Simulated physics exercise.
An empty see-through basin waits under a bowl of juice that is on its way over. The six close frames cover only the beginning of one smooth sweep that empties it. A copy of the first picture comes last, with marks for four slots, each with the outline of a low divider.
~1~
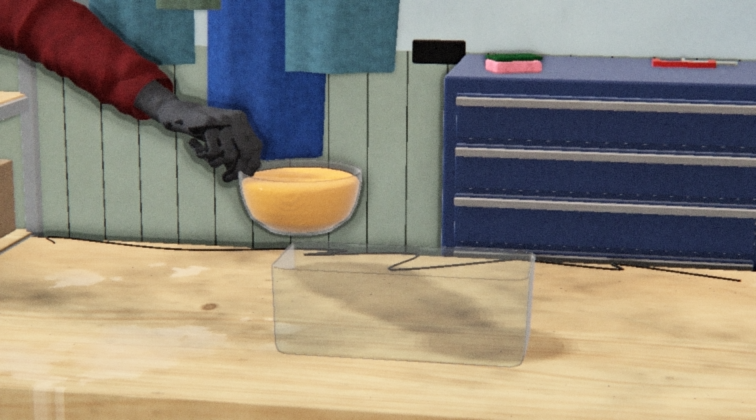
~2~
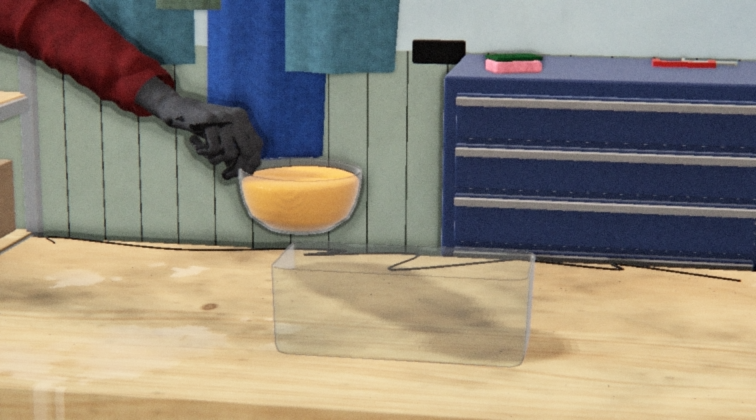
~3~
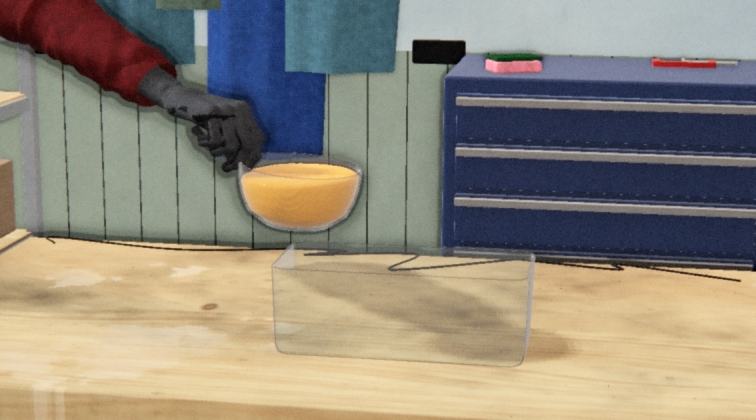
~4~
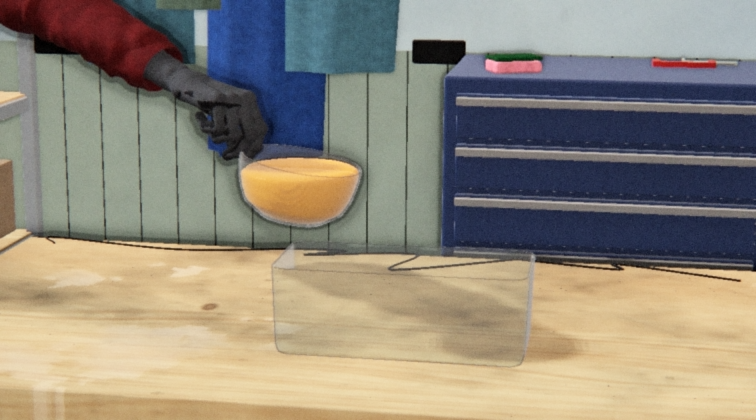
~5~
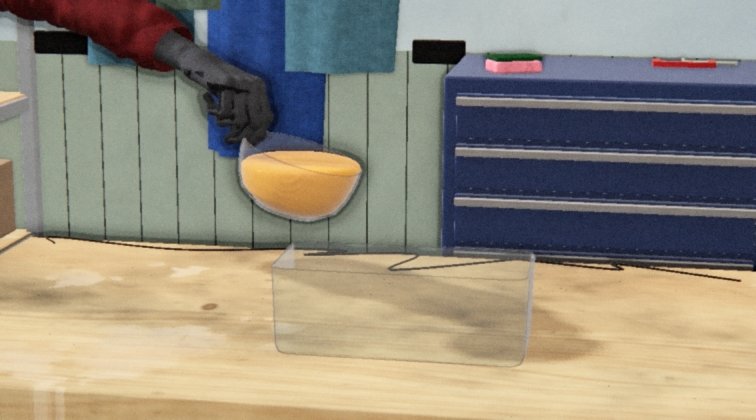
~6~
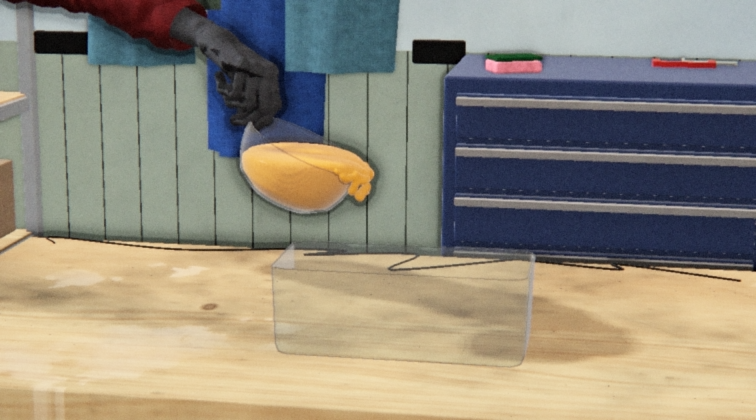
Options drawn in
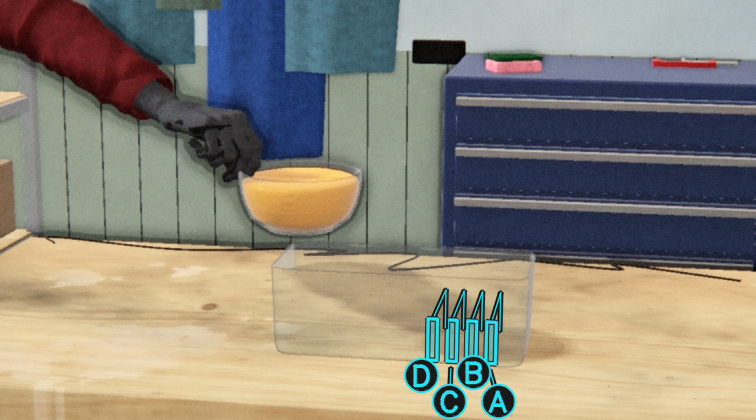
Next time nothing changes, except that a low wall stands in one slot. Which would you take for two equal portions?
Choose D.
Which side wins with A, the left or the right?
The left one.
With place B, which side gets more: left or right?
More ends on the left.
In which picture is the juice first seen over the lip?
In picture 5.
On the marked copy, A at (489, 370); B at (470, 369); C at (450, 368); D at (431, 366).
Choosing A, about 93 % ends left of the wall and 7 % right of it.
Choosing B, about 96 % ends left of the wall and 3 % right of it.
Choosing C, about 90 % ends left of the wall and 9 % right of it.
Choosing D, about 50 % ends left of the wall and 48 % right of it.
